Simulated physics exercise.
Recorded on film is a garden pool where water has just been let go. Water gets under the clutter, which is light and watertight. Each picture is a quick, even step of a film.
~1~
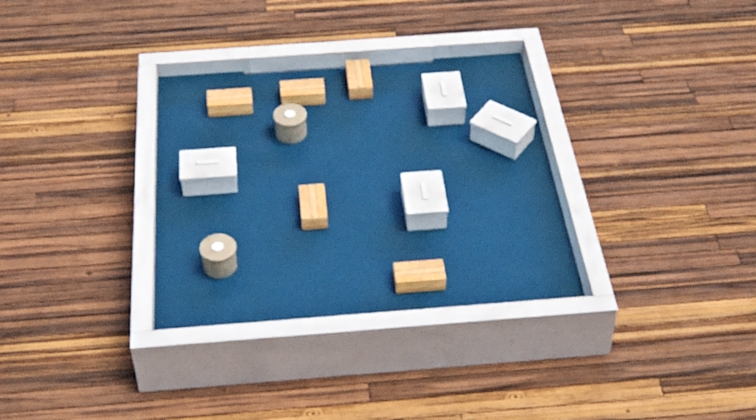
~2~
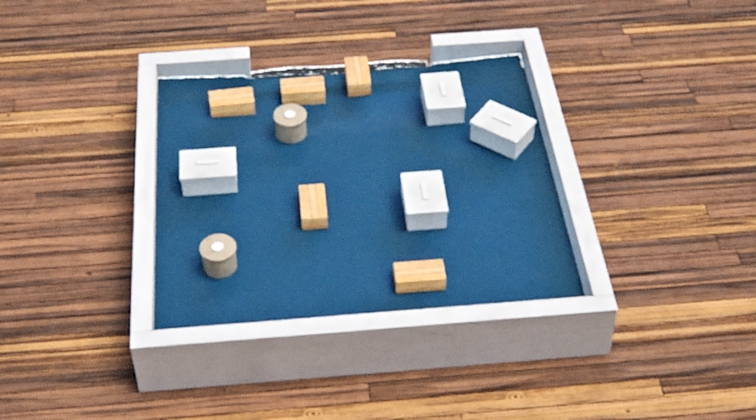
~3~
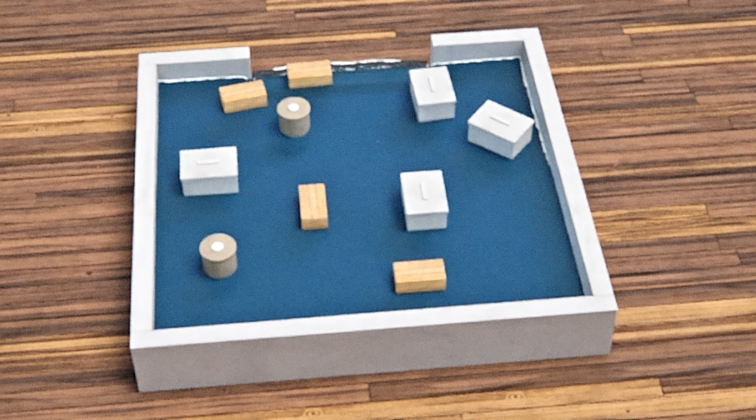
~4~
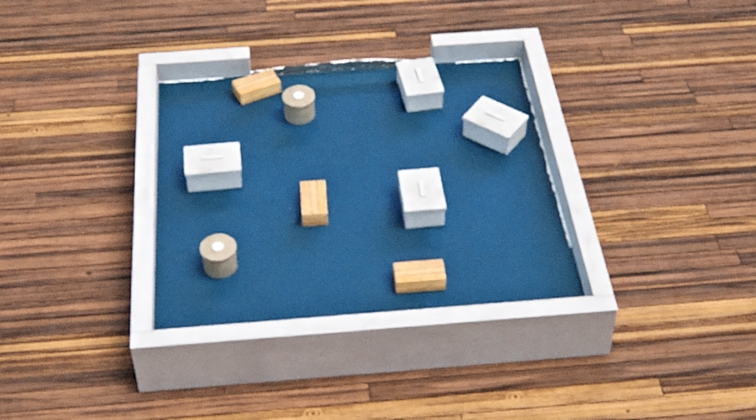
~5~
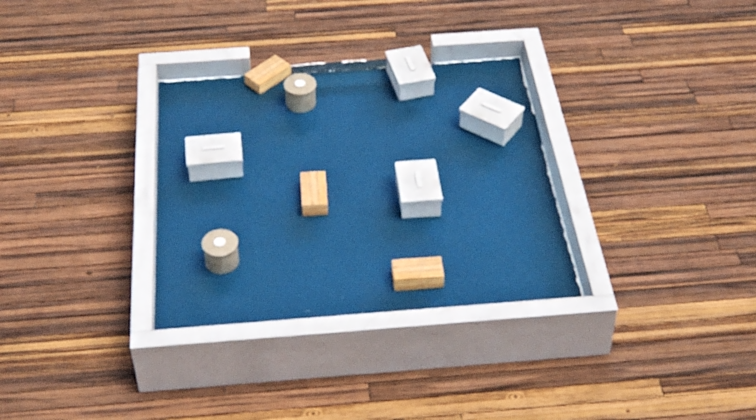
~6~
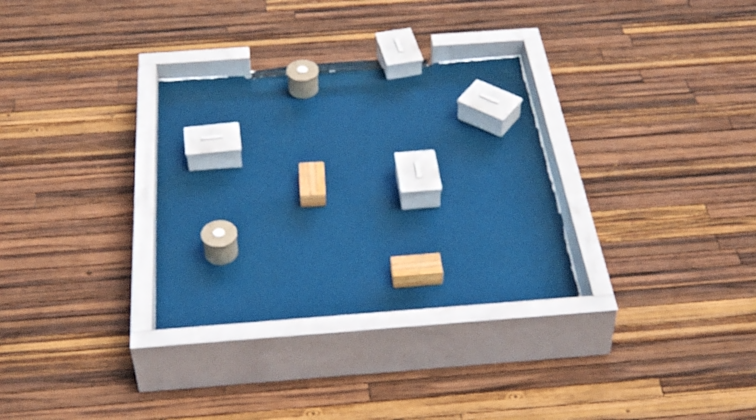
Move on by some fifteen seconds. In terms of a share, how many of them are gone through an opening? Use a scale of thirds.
On that scale, two thirds or above.
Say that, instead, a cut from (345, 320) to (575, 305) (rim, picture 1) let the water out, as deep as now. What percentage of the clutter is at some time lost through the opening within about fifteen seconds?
That comes to around 50 per cent.
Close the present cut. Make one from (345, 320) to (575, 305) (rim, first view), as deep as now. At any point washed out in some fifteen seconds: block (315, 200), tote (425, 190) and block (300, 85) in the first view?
Object one: Leaves; object two: Leaves; object three: Remains.
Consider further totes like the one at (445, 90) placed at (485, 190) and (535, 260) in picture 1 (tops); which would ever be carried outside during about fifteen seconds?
Result, in order - escaped, stuck.
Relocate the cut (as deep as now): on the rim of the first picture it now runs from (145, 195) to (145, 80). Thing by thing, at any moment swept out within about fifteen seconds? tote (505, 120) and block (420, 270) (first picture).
Taking them in turn, the first is never lost and the second never lost.
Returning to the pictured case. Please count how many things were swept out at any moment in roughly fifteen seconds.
Total: 9.
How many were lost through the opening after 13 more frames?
Tally: 6.
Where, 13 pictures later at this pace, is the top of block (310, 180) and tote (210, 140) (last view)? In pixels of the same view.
Estimated: (317, 112); (275, 70).
A moment on, 5 of 11 are out; 6 afloat.
Next, 6 of 11 are out; 5 afloat.
Later, 9 of 11 are out; 2 afloat.
In the end, 9 of 11 are out; 2 afloat.
